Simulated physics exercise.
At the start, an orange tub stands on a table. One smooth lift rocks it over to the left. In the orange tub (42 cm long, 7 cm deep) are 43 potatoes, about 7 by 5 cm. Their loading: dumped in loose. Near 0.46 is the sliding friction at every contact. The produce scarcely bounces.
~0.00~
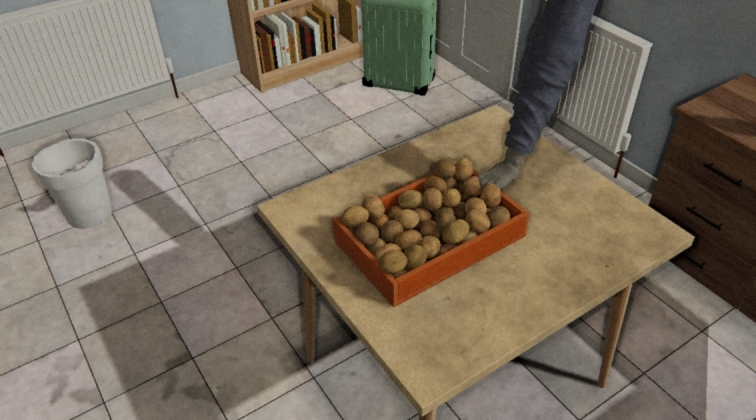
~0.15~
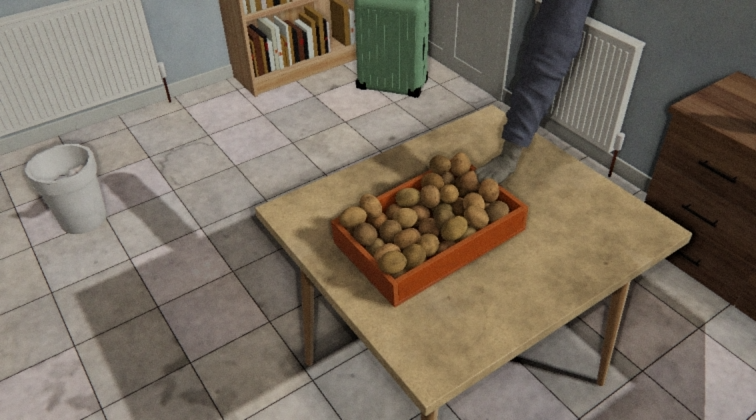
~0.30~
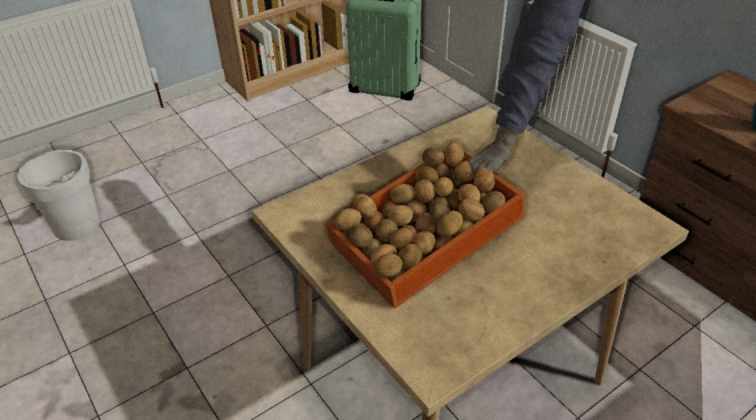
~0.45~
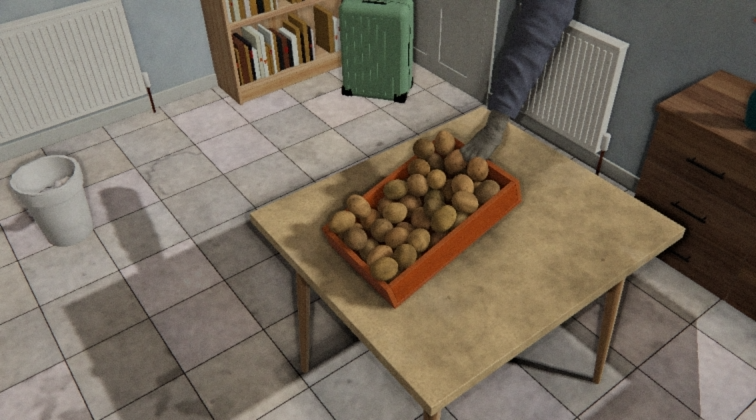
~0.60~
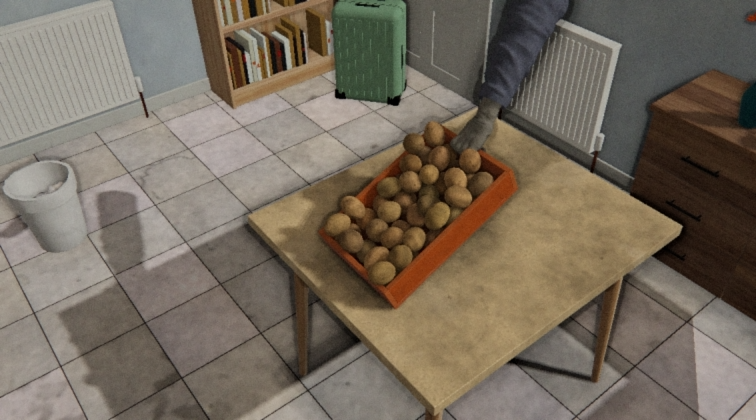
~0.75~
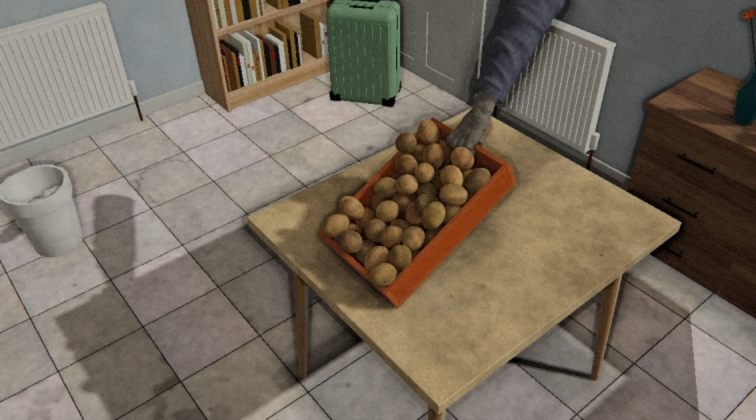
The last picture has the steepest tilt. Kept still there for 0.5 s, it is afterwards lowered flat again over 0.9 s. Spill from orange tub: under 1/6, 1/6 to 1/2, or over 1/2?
Most likely the spill will come to beneath a sixth of the pieces.
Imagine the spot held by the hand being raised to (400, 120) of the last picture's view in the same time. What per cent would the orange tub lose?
Orange tub: 50 %.
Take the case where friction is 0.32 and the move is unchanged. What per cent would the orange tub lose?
Then the orange tub sheds 0 per cent of its load.
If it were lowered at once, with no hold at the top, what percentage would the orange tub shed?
Orange tub: 0%.
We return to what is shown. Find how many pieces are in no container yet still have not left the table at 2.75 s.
I'd say close to 1 in all.
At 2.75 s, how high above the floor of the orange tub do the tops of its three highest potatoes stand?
Around 12 centimetres high.
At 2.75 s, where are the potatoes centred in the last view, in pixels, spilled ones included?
Centre: About (420, 228) px.
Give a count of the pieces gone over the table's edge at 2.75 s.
Estimate - about 1 in total.
After 1.07 s, tilt 26°; the orange tub is down by 1 of 43.
After 1.47 s, tilt 22°; the orange tub is down by 1 of 43.
After 2.03 s, tilt 1°; the orange tub is down by 2 of 43.
Outcome (at 2.75 s), the orange tub is down by 2 of 43. Asked share, 2 of 43, 5 per cent.
